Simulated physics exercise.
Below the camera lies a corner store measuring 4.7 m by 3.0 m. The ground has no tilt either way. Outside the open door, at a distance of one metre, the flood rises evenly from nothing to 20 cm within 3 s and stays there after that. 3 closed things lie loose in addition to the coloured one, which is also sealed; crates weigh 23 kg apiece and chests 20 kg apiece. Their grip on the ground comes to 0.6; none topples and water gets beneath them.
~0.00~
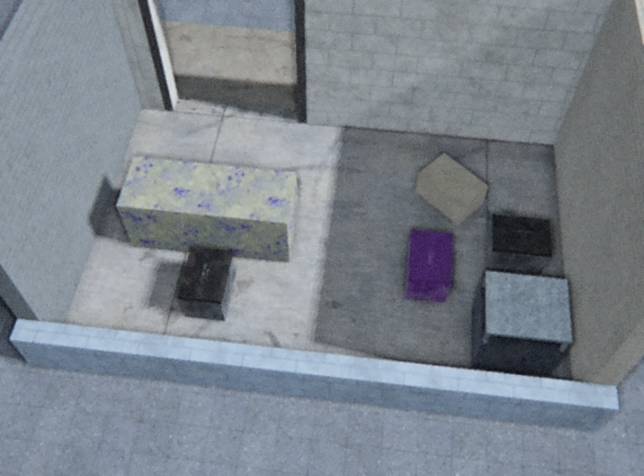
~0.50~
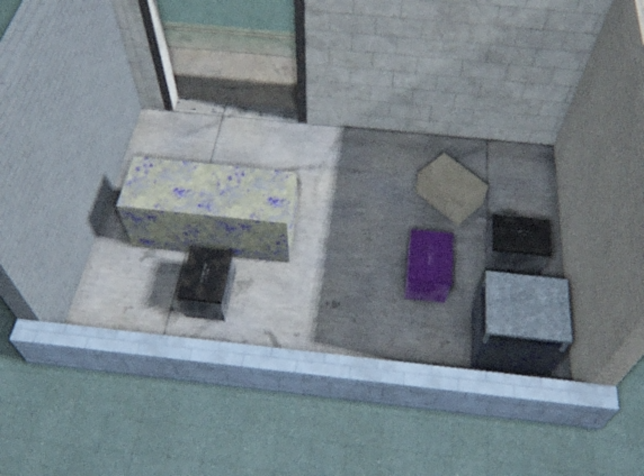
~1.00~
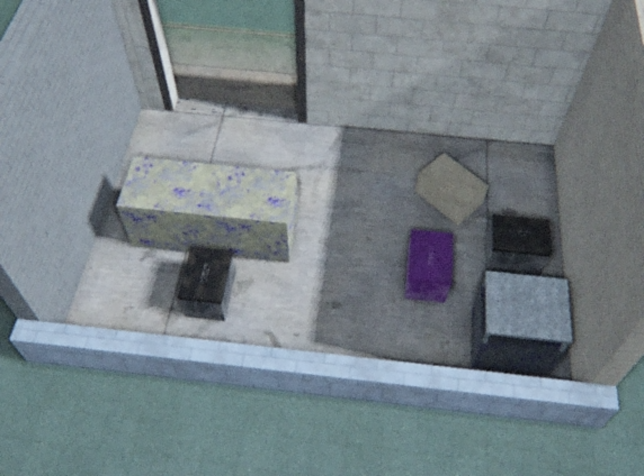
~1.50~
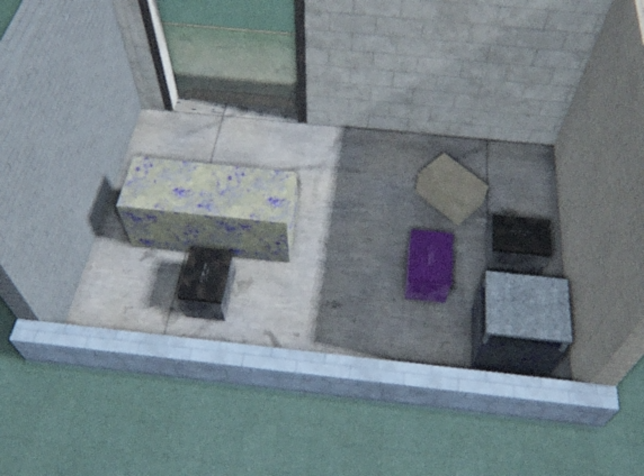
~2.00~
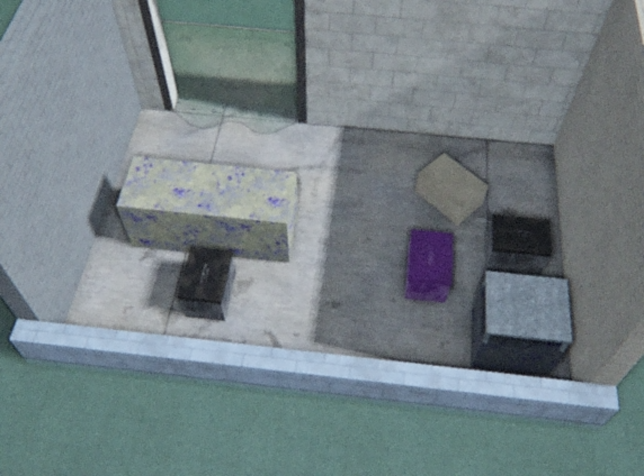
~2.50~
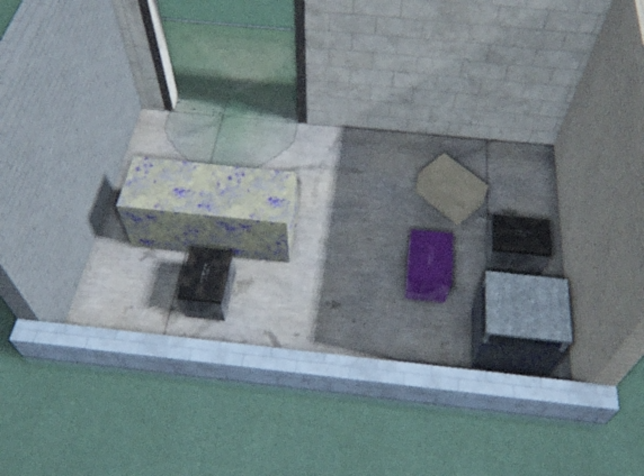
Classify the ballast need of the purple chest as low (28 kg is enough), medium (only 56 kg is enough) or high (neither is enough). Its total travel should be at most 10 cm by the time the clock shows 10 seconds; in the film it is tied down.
Low.
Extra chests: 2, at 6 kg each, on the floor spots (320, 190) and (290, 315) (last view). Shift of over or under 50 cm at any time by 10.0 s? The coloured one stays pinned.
Results: Threshold exceeded; threshold not reached.
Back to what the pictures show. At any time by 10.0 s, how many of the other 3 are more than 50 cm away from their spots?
It works out to 1.
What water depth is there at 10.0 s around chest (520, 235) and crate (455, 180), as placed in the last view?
About 12 and 15 cm.
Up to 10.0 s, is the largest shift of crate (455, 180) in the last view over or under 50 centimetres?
Verdict for this one: Beyond half a metre.
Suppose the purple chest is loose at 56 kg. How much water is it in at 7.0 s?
Close to 6 cm deep.
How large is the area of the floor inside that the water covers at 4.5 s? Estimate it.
The covered patch comes to about 5.5 m2.
After 3.5 s the purple chest would be 0 cm from its start with 28 kg and 0 cm from its start with 56 kg; 0 cm of water round it then.
After 4.5 s the purple chest would be 0 cm from its start with 28 kg and 0 cm from its start with 56 kg; 2 cm of water round it then.
After 7.0 s the purple chest would be 0 cm from its start with 28 kg and 0 cm from its start with 56 kg; 6 cm of water round it then.
After 10.0 s the purple chest would be 0 cm from its start with 28 kg and 0 cm from its start with 56 kg; 10 cm of water round it then.
